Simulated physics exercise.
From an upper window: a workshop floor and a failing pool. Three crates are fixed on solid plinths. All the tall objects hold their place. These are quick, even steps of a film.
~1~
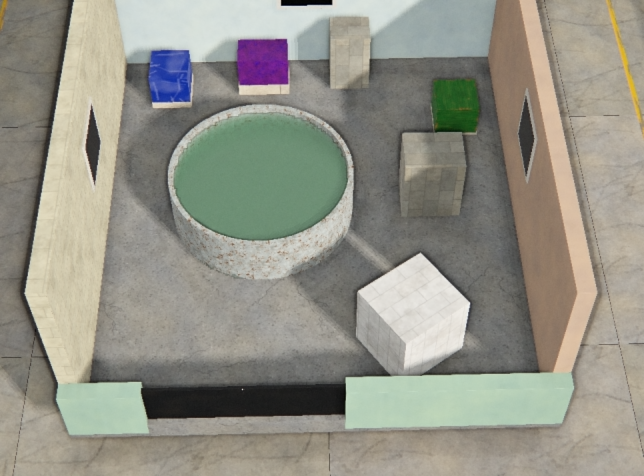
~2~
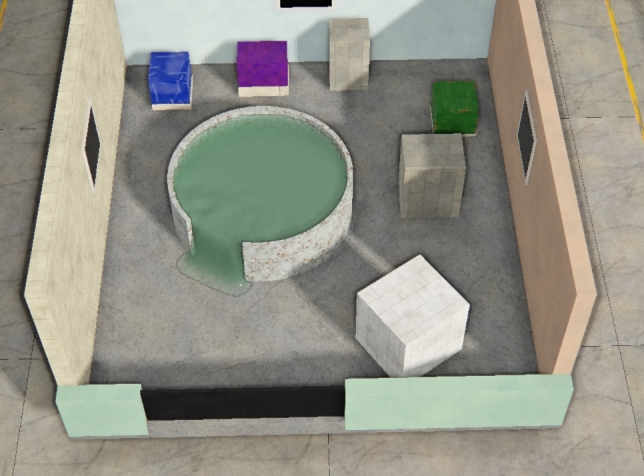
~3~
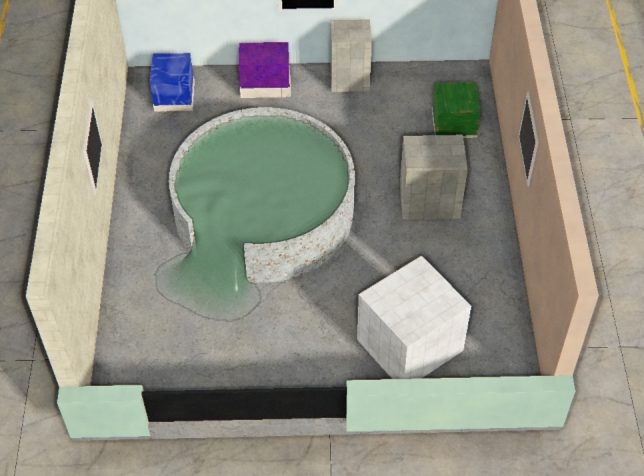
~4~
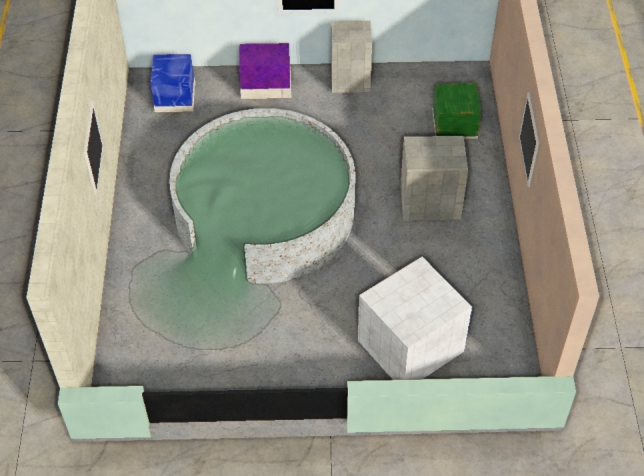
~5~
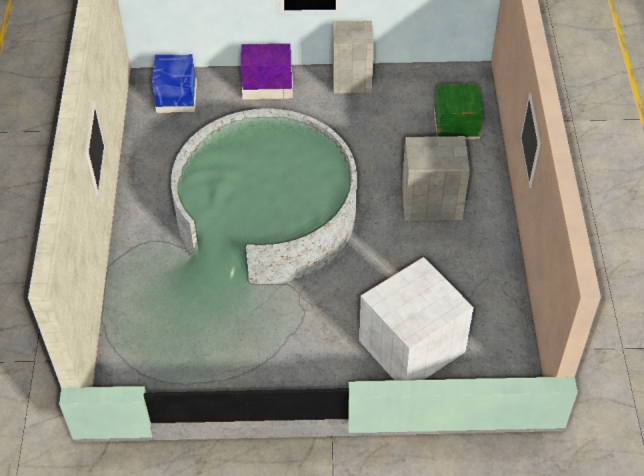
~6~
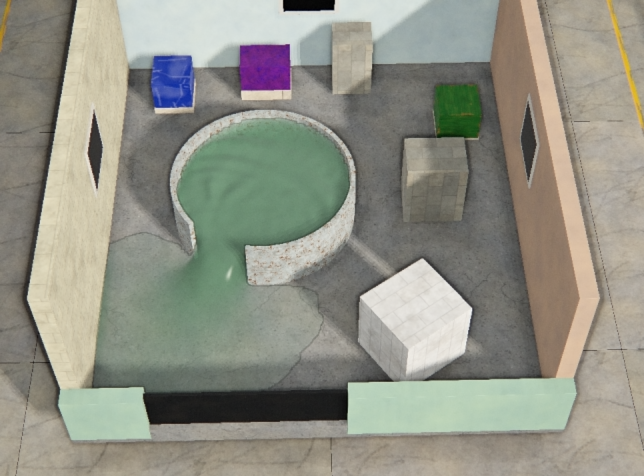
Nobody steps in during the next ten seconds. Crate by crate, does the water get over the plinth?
The green crate is soaked; the blue crate is soaked; the purple crate keeps dry.
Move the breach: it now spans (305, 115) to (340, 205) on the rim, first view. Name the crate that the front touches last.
It is the crate marked blue.
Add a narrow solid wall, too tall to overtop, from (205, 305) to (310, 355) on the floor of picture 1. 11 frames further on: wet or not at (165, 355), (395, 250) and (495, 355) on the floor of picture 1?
One after the other: Wet, wet, clear.
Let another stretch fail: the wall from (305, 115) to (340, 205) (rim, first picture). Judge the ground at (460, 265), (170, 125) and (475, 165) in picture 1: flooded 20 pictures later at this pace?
As listed: Covered, clear, under water.
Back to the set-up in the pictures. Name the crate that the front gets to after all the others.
Last comes the green crate.
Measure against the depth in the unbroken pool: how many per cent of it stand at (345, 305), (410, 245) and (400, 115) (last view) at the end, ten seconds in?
In turn 18, 10 and 8 in a hundred.
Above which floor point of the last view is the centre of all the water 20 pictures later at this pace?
Close to (241, 274).
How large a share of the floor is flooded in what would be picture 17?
Near 30 in a hundred.
A moment on, water covers 25 % of the floor; the green crate not reached, the blue crate not reached, the purple crate not reached.
Next, water covers 30 % of the floor; the green crate not reached, the blue crate not reached, the purple crate not reached.
Then, water covers 50 % of the floor; the green crate not reached, the blue crate water round its plinth, the purple crate not reached.
Later, water covers 85 % of the floor; the green crate water round its plinth, the blue crate water round its plinth, the purple crate water round its plinth.
In the end, water covers 100 % of the floor; the green crate was topped, the blue crate was topped, the purple crate stayed above the water.
